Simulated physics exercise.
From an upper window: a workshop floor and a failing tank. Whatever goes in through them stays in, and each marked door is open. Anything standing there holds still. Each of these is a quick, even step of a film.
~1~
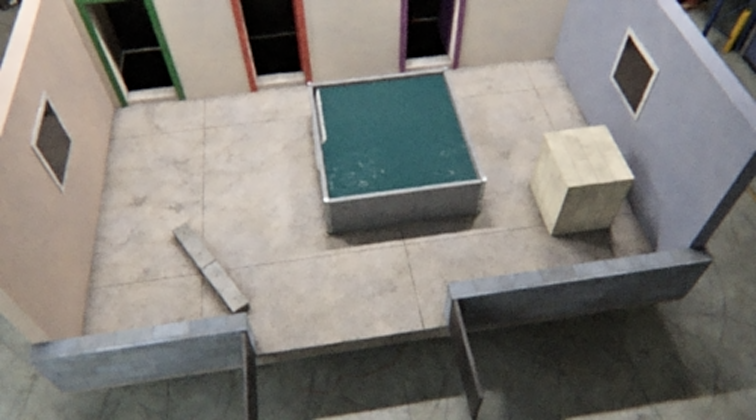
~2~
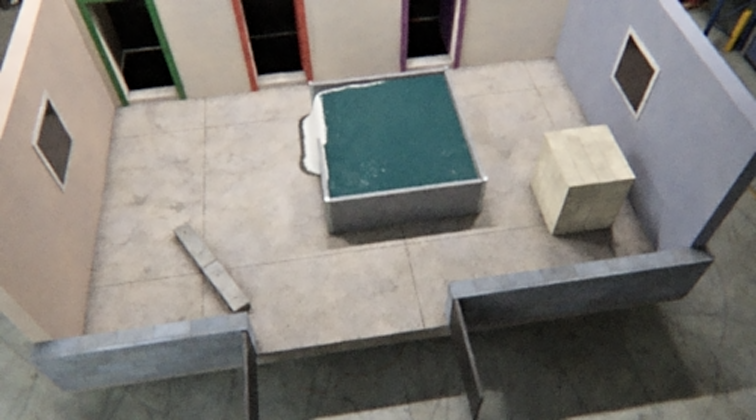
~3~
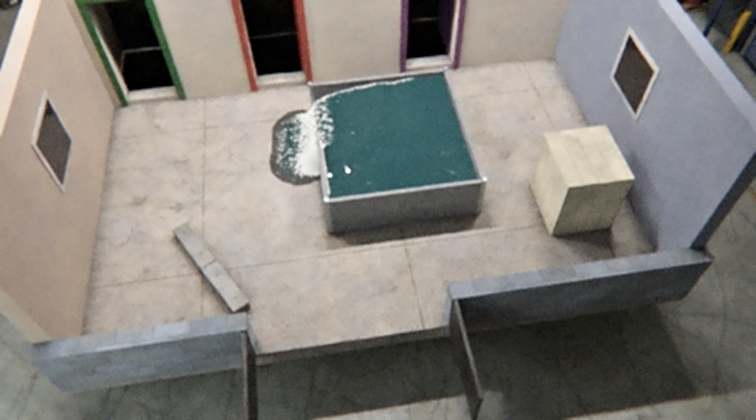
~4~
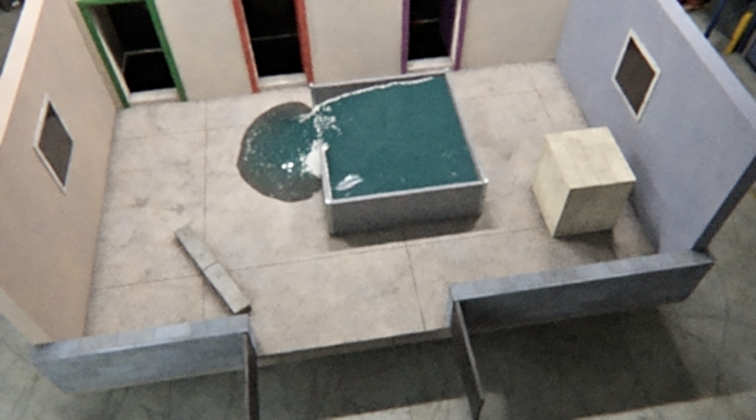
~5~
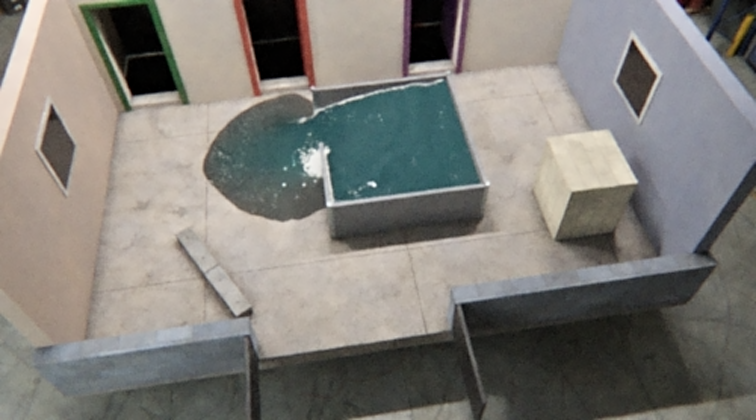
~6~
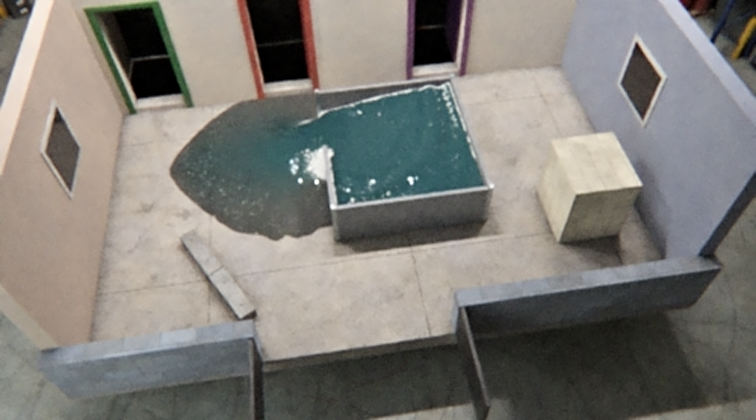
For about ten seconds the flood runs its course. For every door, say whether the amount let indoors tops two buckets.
The green door tops two buckets; the purple door stays at two buckets or less; the red door stays at two buckets or less.
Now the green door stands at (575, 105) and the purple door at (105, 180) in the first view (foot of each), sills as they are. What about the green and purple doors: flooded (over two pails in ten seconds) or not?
Outcome - green: Comes in under it, purple: Breaks the limit.
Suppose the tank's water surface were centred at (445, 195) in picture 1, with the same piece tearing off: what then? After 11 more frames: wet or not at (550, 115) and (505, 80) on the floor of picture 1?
In the order asked: Unreached, then unreached.
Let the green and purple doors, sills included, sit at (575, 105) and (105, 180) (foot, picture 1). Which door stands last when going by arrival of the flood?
That is the green one.
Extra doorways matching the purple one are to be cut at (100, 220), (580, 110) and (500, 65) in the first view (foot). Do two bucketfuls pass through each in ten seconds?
Door one breaks the limit, door two stays inside the limit, door three stays inside the limit.
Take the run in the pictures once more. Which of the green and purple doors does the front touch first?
That would be the green door.
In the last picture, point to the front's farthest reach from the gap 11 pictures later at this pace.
Look around (89, 346).
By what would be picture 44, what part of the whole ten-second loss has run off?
65 per cent.
A moment on, water covers 30 % of the floor; the green door wet at the sill, nothing in, the purple door not reached, the red door wet at the sill, nothing in.
Next, water covers 35 % of the floor; the green door under two buckets in, the purple door not reached, the red door under two buckets in.
Then, water covers 45 % of the floor; the green door far over two buckets in, the purple door not reached, the red door under two buckets in.
Later, water covers 70 % of the floor; the green door far over two buckets in, the purple door wet at the sill, nothing in, the red door under two buckets in.
In the end, water covers 90 % of the floor; the green door far over two buckets in, the purple door wet at the sill, nothing in, the red door under two buckets in.
